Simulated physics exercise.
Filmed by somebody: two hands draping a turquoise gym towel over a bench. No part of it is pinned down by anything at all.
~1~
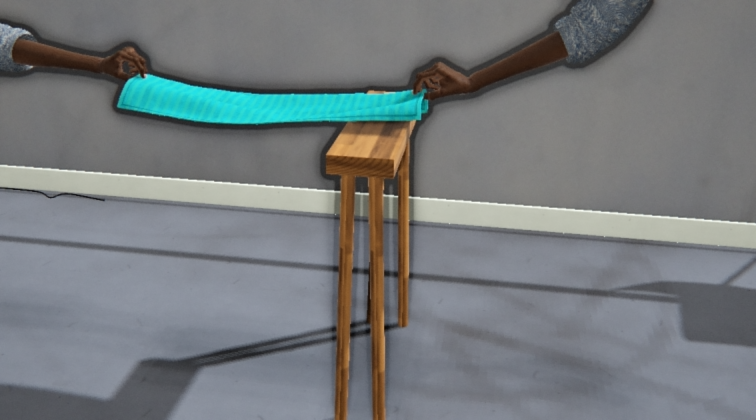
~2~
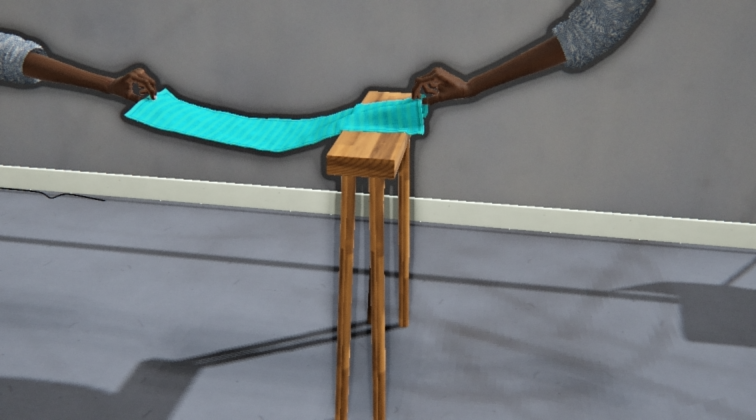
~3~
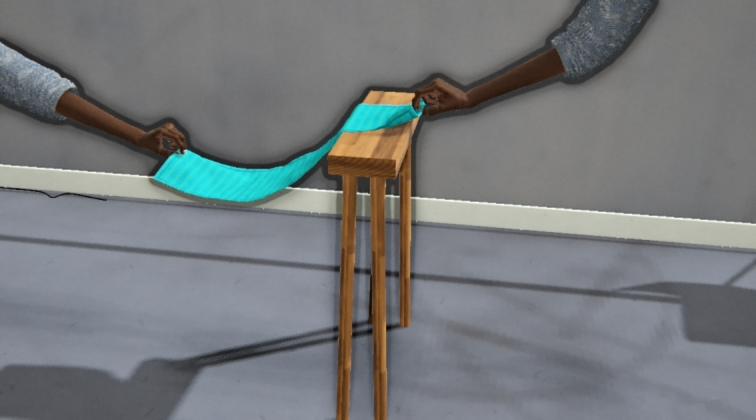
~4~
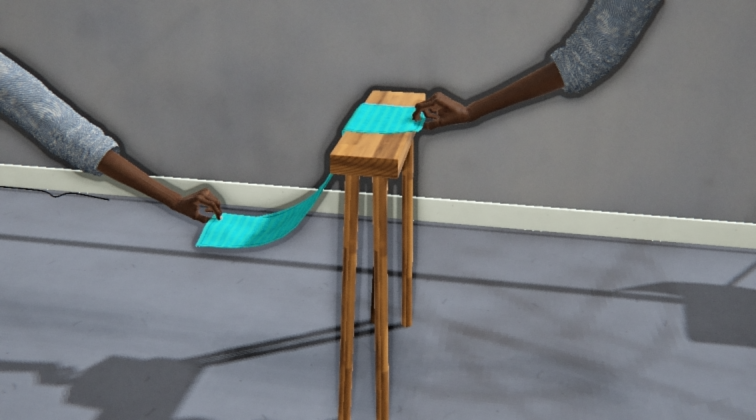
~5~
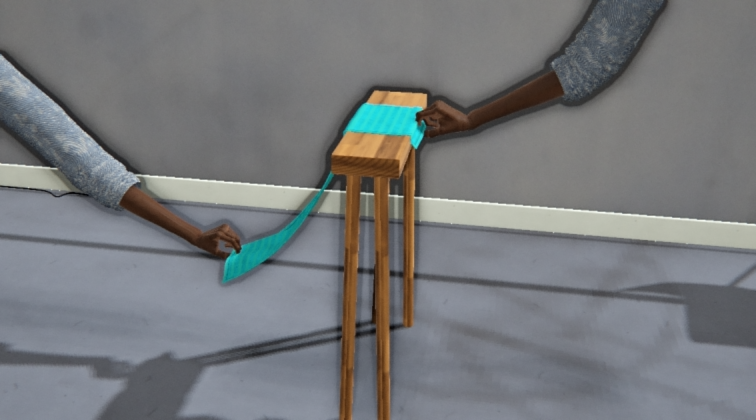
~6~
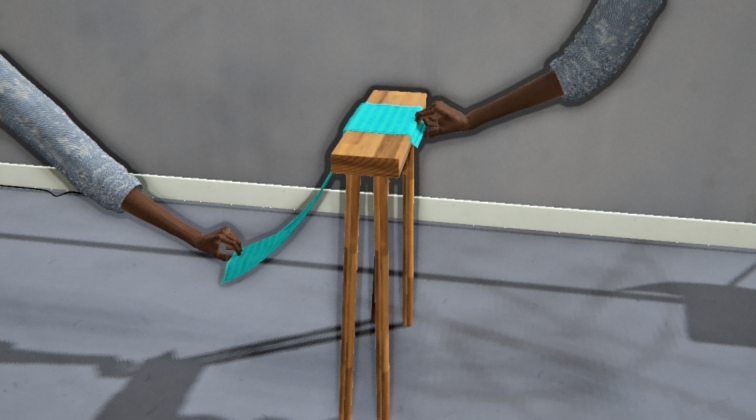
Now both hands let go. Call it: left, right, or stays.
Left.
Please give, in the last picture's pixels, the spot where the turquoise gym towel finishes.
In the last view it ends up close to (314, 359).
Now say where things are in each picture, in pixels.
The first frame shows left end (123, 108); right end (414, 120); top of the bench (360, 161).
The second frame shows left end (129, 118); right end (418, 134).
The third frame shows left end (158, 181); right end (405, 107); top of the bench (361, 162).
The fourth frame shows left end (200, 246); right end (412, 131).
The fifth frame shows left end (226, 282); right end (412, 145).
The sixth frame shows left end (226, 282); right end (412, 144); far more of it on the left.
Then, 0.38 s past the final frame, gym towel clear of the top and falling near (318, 289).
Then, 0.64 s past the final frame, gym towel in a heap on the floor near (314, 358).
When it is over, gym towel in a heap on the floor near (314, 359). The turquoise gym towel slips off to the left.
